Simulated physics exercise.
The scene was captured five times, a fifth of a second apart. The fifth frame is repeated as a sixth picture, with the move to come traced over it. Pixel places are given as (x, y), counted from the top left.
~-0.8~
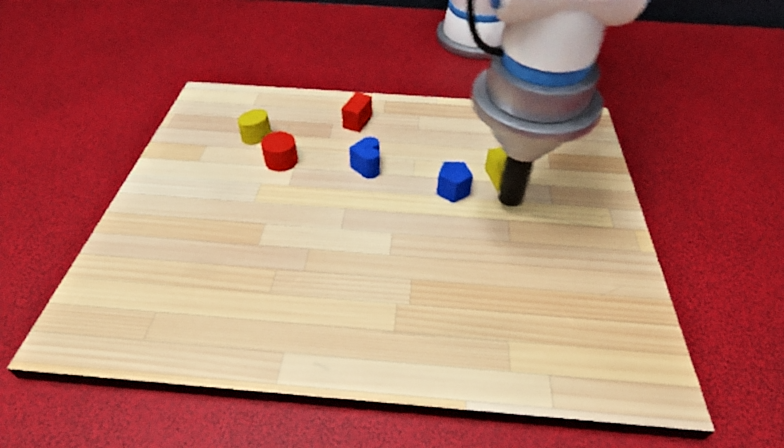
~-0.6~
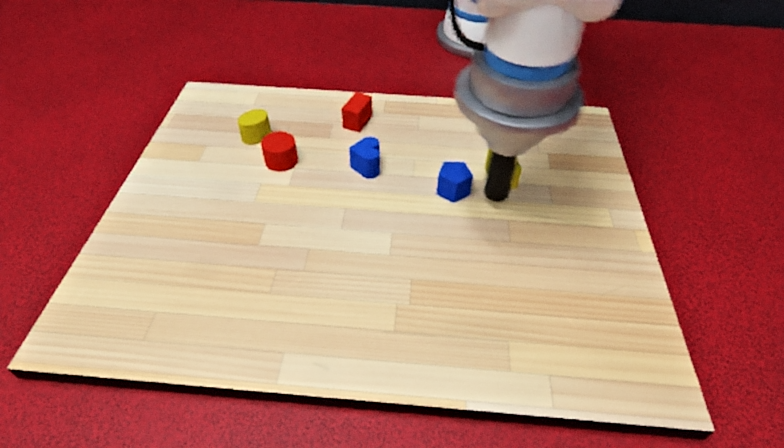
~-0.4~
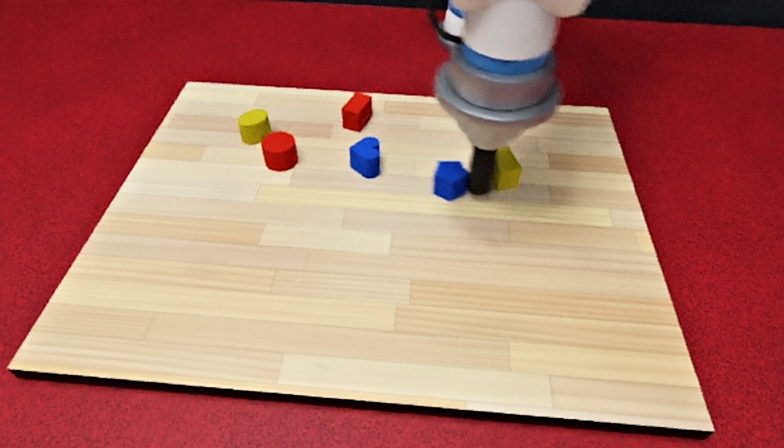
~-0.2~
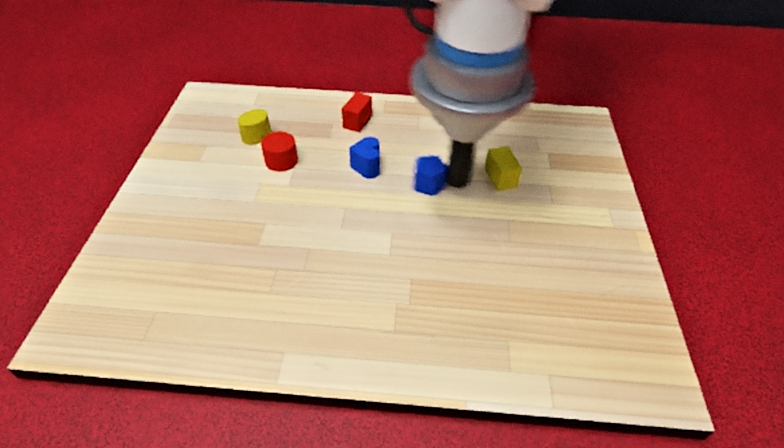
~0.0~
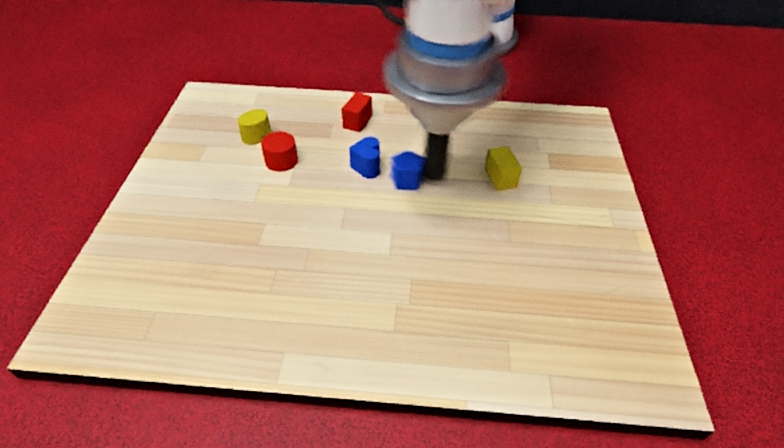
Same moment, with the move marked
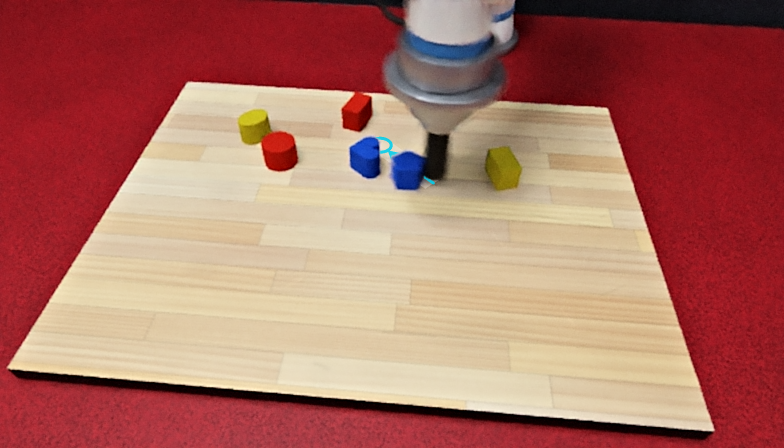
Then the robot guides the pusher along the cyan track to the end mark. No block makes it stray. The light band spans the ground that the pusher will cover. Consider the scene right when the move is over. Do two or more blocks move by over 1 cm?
No, that is not how it ends up.
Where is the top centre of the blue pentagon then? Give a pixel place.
At roughly (389, 156).
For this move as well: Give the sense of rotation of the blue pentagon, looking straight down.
Prediction: Counterclockwise.
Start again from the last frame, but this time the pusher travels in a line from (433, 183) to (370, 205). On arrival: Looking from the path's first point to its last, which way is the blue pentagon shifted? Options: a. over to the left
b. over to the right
b - over to the right.
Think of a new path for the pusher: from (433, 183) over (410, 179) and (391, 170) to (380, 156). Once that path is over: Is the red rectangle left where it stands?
Yes
The line goes from (433, 183) to (380, 145).
What follows on the original path. Halfway along, pusher (406, 152); blue heart block (364, 147), turned 15° clockwise; blue pentagon (389, 156), turned 60° anticlockwise.
At the end, pusher (380, 135); red rectangle unmoved; blue heart block (363, 148), turned 15° clockwise; blue pentagon (389, 156), turned 60° anticlockwise.
